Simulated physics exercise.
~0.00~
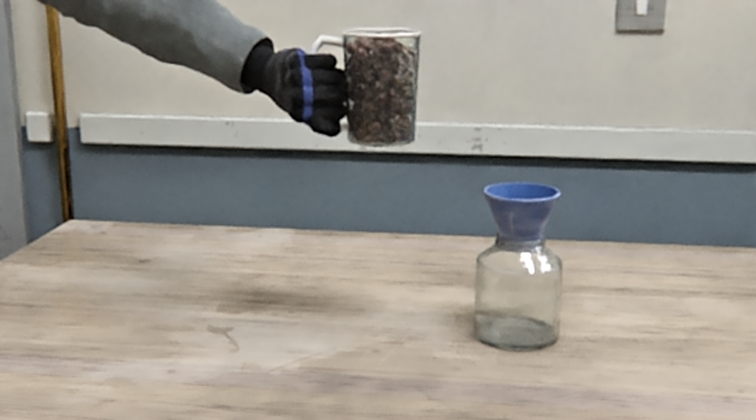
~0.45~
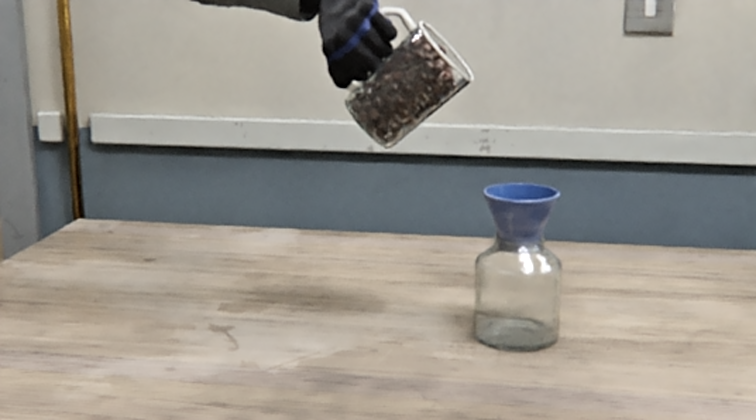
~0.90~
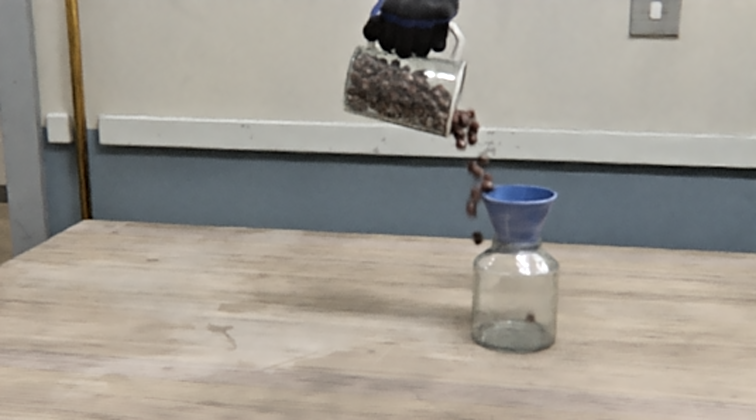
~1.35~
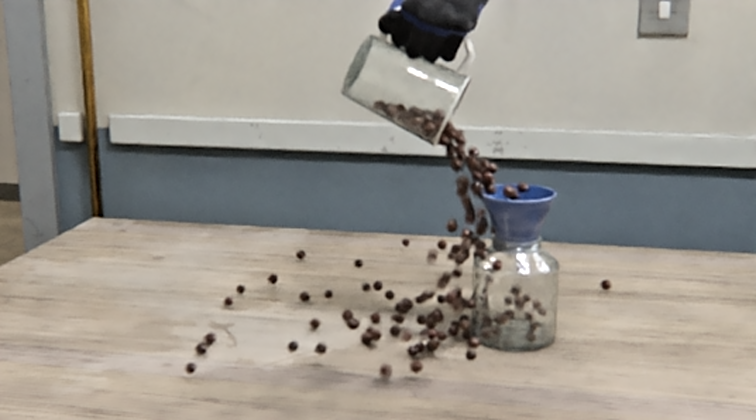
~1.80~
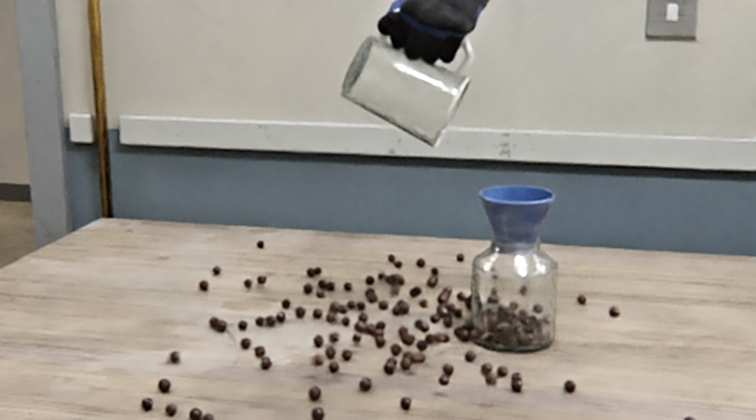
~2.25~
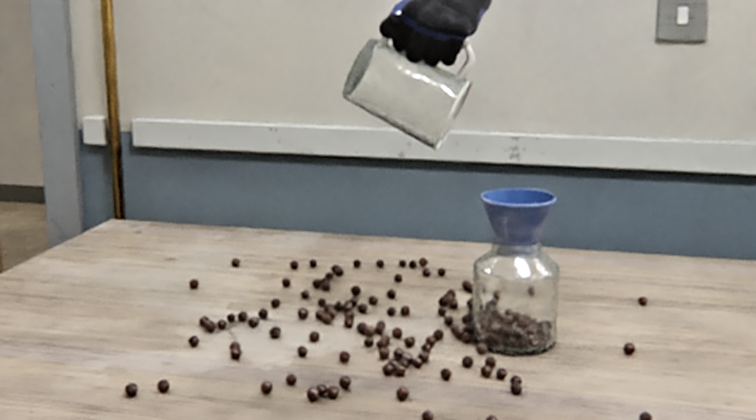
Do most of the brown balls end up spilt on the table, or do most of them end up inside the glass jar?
Most of the brown balls end up spilt outside the jar. Only some of them land inside it, and the cup is left looking empty.
